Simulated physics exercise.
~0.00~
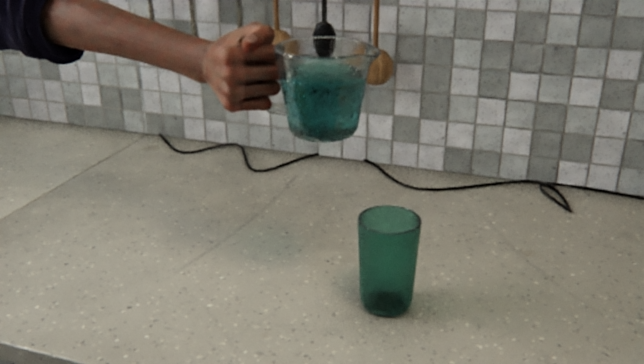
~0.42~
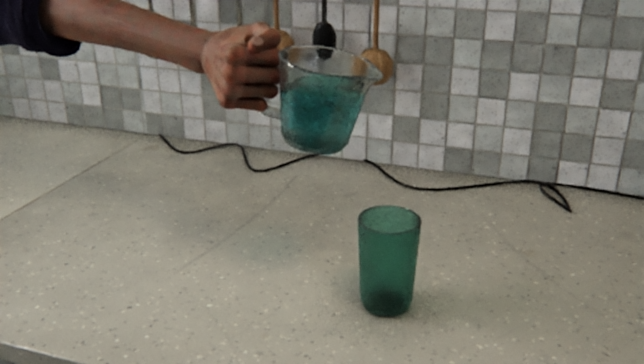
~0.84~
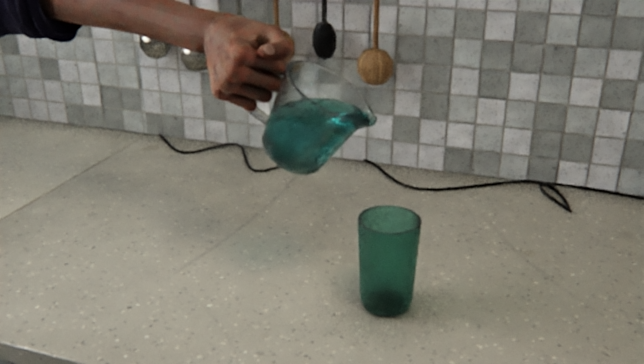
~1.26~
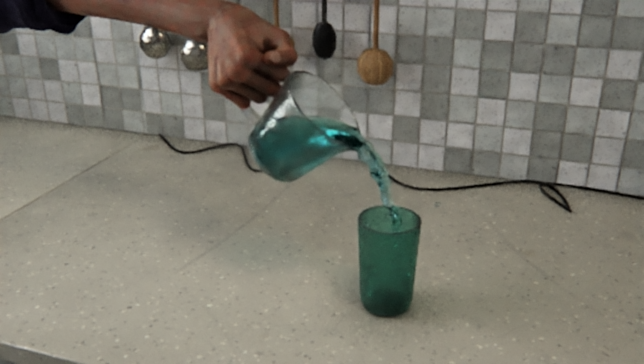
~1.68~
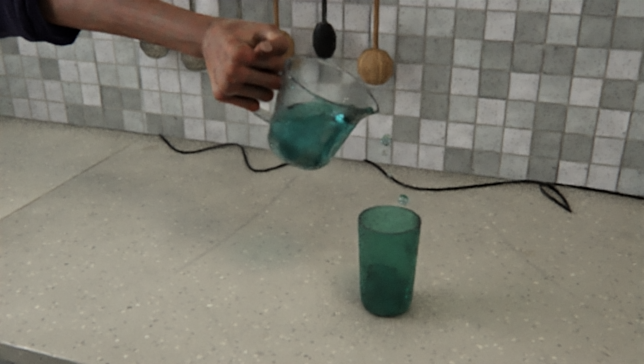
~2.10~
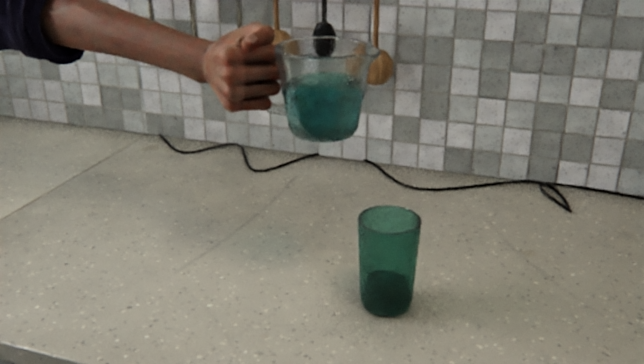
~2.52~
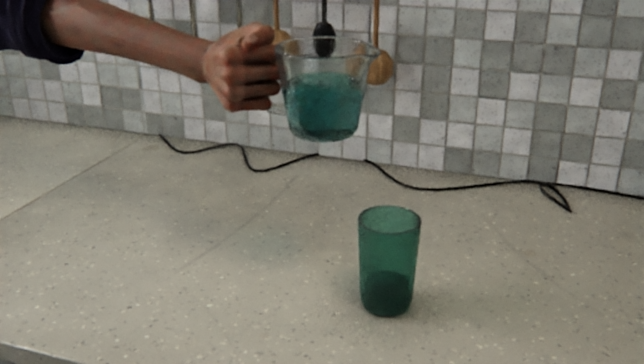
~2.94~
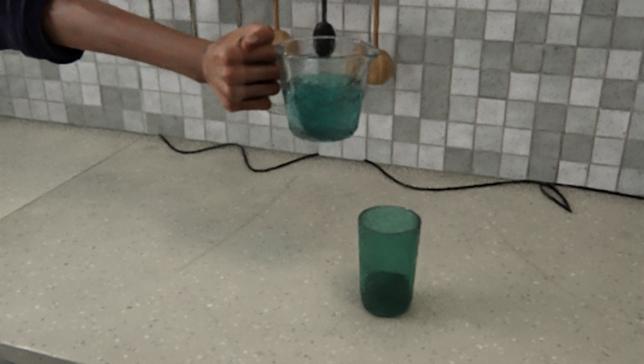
A hand tilts a clear jug, pours blue-green water into a green glass, then levels it.
